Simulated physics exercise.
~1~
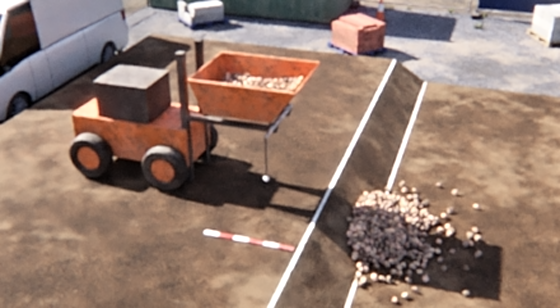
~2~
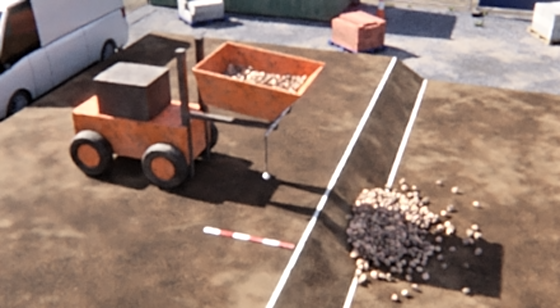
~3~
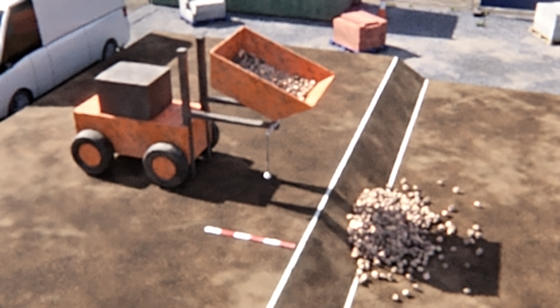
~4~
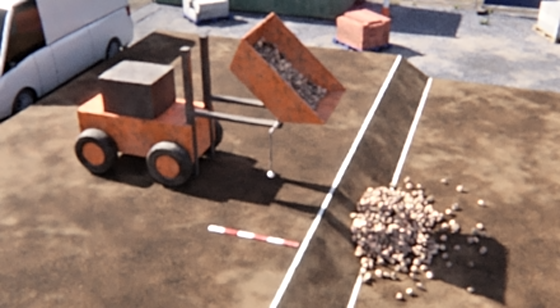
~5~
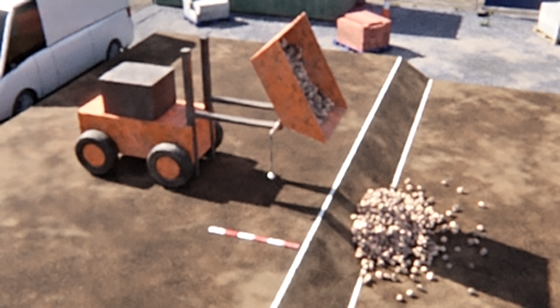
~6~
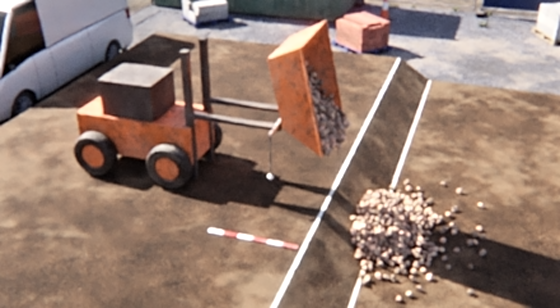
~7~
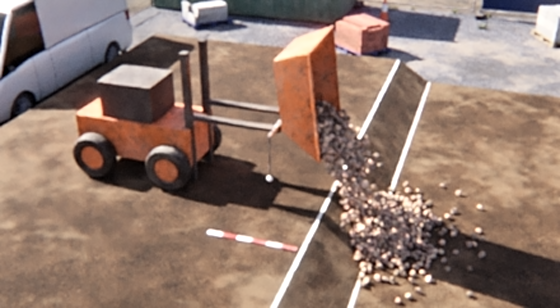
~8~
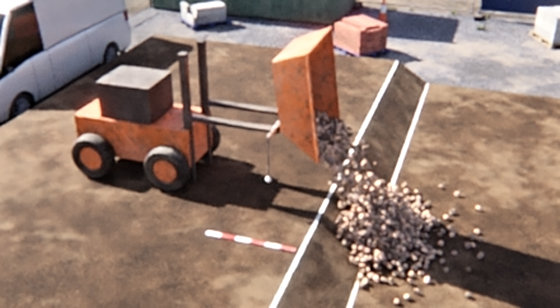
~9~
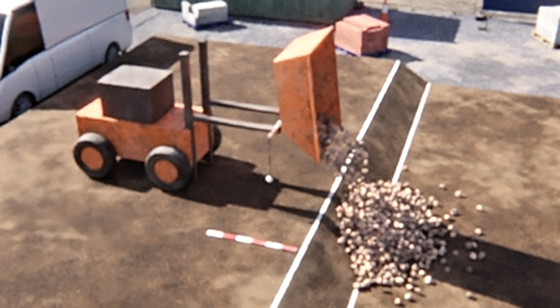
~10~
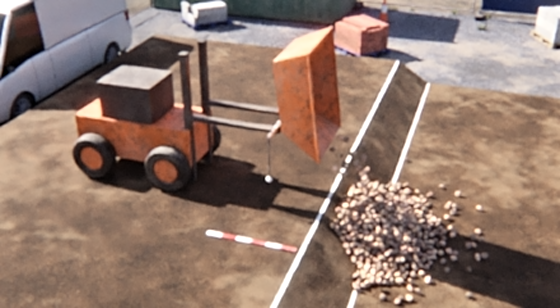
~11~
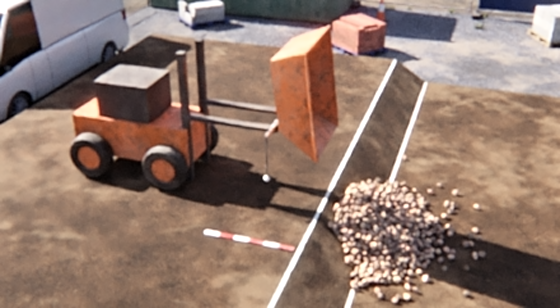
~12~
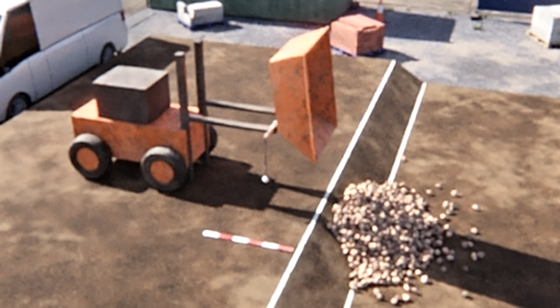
An orange forklift with black wheels holds up an orange skip of pale stones on a brown dirt yard, seen from above. A white van stands behind it at left, and to the right two white lines edge a short slope, with loose stones already piled near its foot. A red-and-white staff lies in front, and a small white ball hangs beneath the skip. The skip tips steadily forward to the right until it is nearly upright. Its stones slide out in a stream onto the slope and the pile. The skip ends empty, still tilted, above a larger, spread heap.
